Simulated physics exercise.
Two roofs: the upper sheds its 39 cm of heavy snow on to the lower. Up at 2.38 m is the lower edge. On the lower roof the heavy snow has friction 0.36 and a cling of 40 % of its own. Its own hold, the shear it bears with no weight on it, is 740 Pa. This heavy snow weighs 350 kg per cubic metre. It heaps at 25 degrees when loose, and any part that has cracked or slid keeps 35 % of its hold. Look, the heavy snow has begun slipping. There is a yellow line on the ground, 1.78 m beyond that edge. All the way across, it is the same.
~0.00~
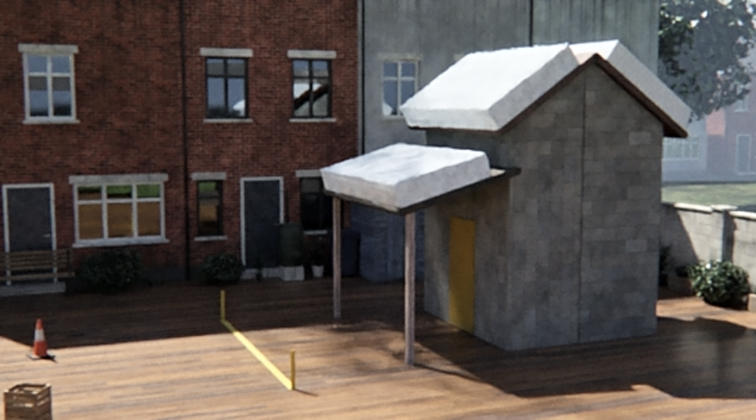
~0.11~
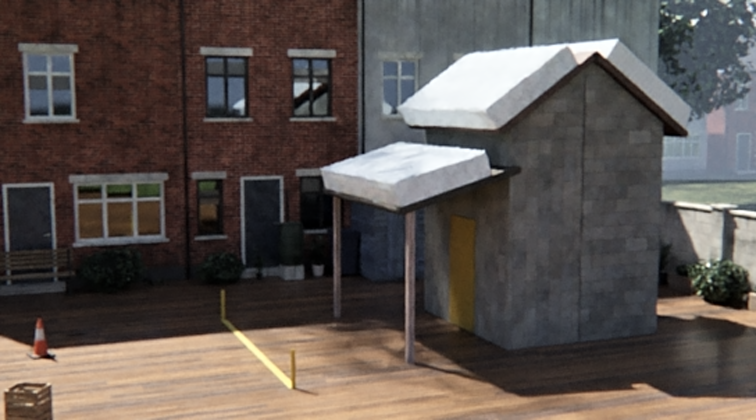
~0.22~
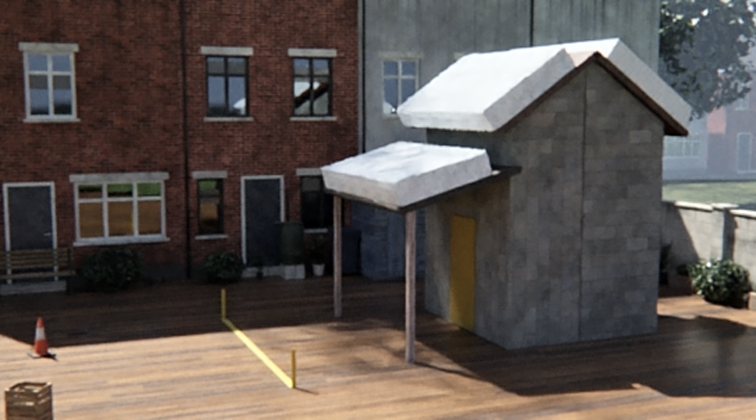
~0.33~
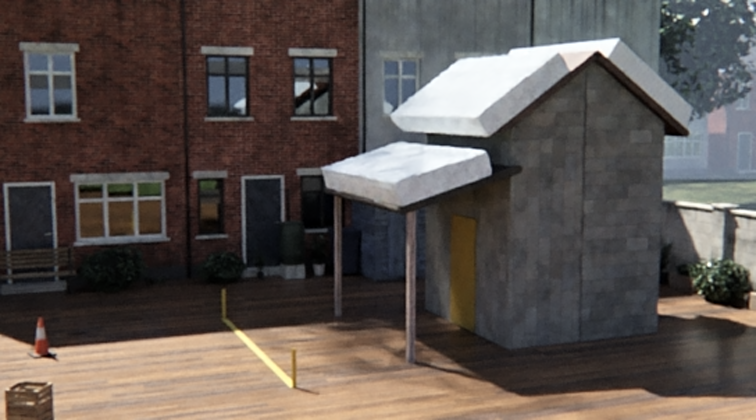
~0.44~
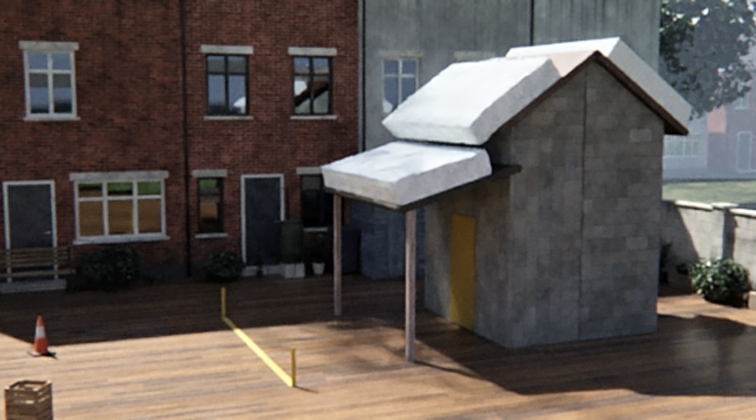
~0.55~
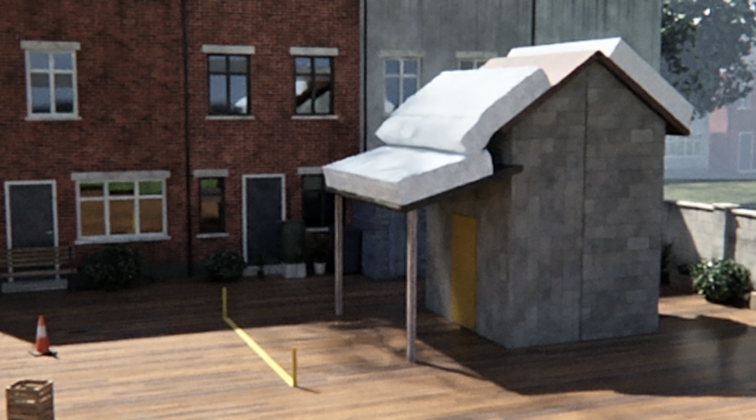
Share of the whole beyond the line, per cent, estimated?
Near 14 %.
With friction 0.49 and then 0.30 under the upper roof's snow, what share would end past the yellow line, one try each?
One try each gives 0 % and then 3 %.
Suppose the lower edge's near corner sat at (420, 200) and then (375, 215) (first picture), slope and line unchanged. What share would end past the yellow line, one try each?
The first try gives 16 percent and the second gives 8 percent.
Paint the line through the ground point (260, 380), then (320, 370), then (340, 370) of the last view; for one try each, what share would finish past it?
I'd guess near 7 %, then near 25 %, and near 35 % on the last try.
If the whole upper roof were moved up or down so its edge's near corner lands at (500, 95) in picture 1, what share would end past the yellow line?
In that case some 30 per cent.
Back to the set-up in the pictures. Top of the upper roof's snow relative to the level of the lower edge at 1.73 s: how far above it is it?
At that moment the top of the snow is about 0.8 m above the lower edge.
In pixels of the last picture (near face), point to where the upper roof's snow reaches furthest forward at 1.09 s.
Position: About (400, 161).
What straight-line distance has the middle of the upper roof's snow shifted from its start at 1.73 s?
I'd put it near 2.8 m.
After 1.09 s, none is below the lower edge and 0 % is past the line.
After 1.73 s, 31 % is below the lower edge and 0 % is past the line.
After 2.36 s, 56 % is below the lower edge and 12 % is past the line.
After 3.00 s, 57 % is below the lower edge and 14 % is past the line.
After 3.50 s, 57 % is below the lower edge and 14 % is past the line.
